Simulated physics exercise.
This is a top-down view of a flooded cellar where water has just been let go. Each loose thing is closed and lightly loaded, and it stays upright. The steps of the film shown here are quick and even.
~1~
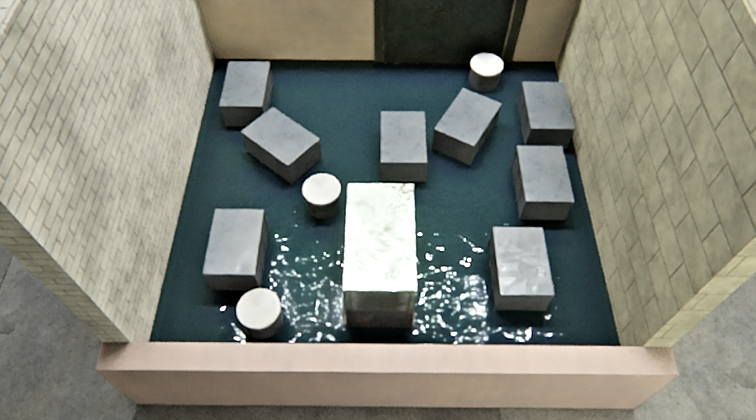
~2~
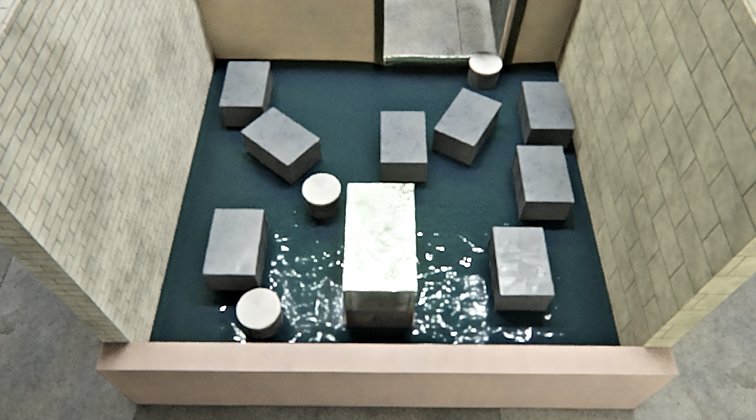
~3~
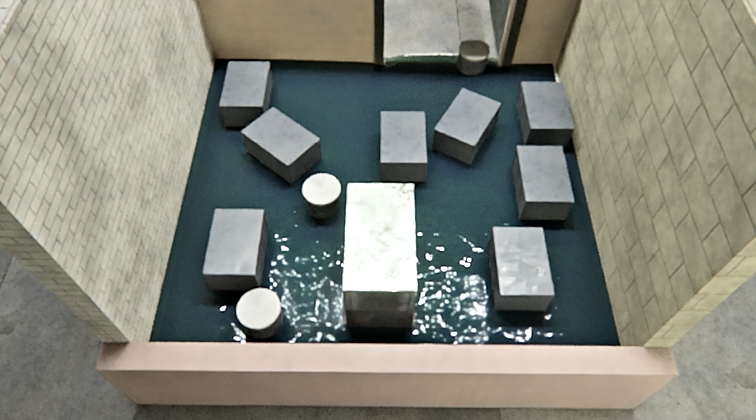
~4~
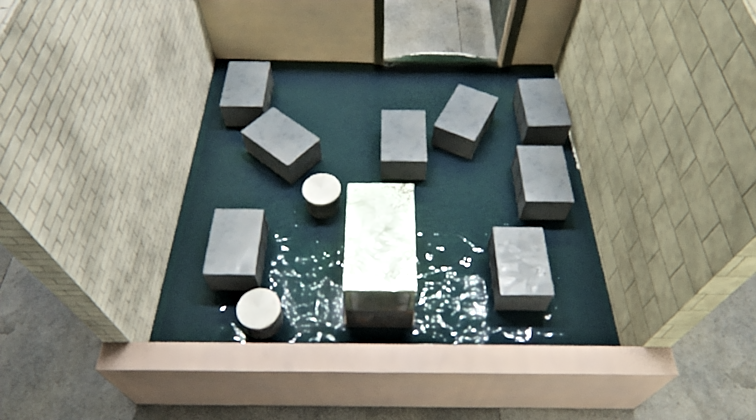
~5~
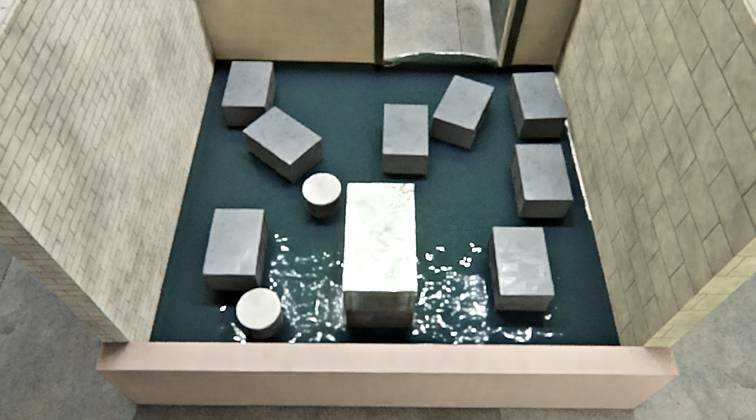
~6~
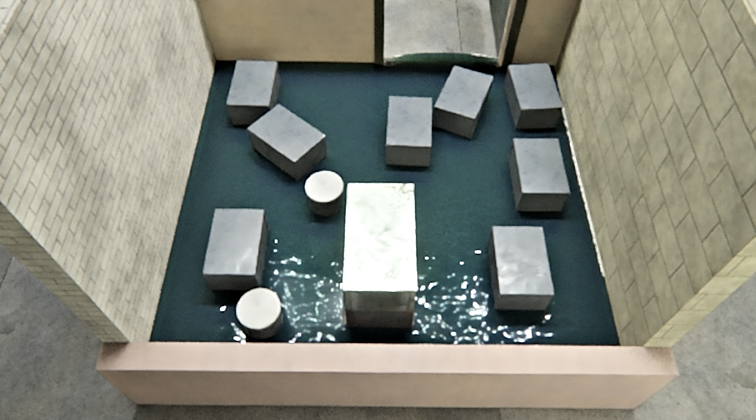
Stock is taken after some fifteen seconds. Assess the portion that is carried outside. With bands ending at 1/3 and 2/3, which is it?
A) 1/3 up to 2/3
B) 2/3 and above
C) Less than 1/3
2/3 and above (B).
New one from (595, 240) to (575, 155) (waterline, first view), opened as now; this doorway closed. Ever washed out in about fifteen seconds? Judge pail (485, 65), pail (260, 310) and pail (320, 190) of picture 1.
Answer, one by one: Lost, not lost, lost.
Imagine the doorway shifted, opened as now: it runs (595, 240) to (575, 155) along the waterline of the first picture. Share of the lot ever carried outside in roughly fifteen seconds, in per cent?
By my count it's 60 percent.
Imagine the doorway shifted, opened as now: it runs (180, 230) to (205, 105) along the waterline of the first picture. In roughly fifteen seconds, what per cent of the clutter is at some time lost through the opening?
Around 60 in a hundred.
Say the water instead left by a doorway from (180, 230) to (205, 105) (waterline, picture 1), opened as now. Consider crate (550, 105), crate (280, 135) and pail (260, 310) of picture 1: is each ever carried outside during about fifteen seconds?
Each object, in the order asked: Not flushed / flushed / flushed.
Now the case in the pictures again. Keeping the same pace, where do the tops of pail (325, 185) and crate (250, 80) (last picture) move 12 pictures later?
Expect them at roughly (405, 144) and roughly (311, 68).
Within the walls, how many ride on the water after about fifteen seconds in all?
3 in all.
A moment on, 1 of 11 are out; 10 afloat.
Next, 4 of 11 are out; 7 afloat.
Later, 6 of 11 are out; 5 afloat.
In the end, 8 of 11 are out; 3 afloat.
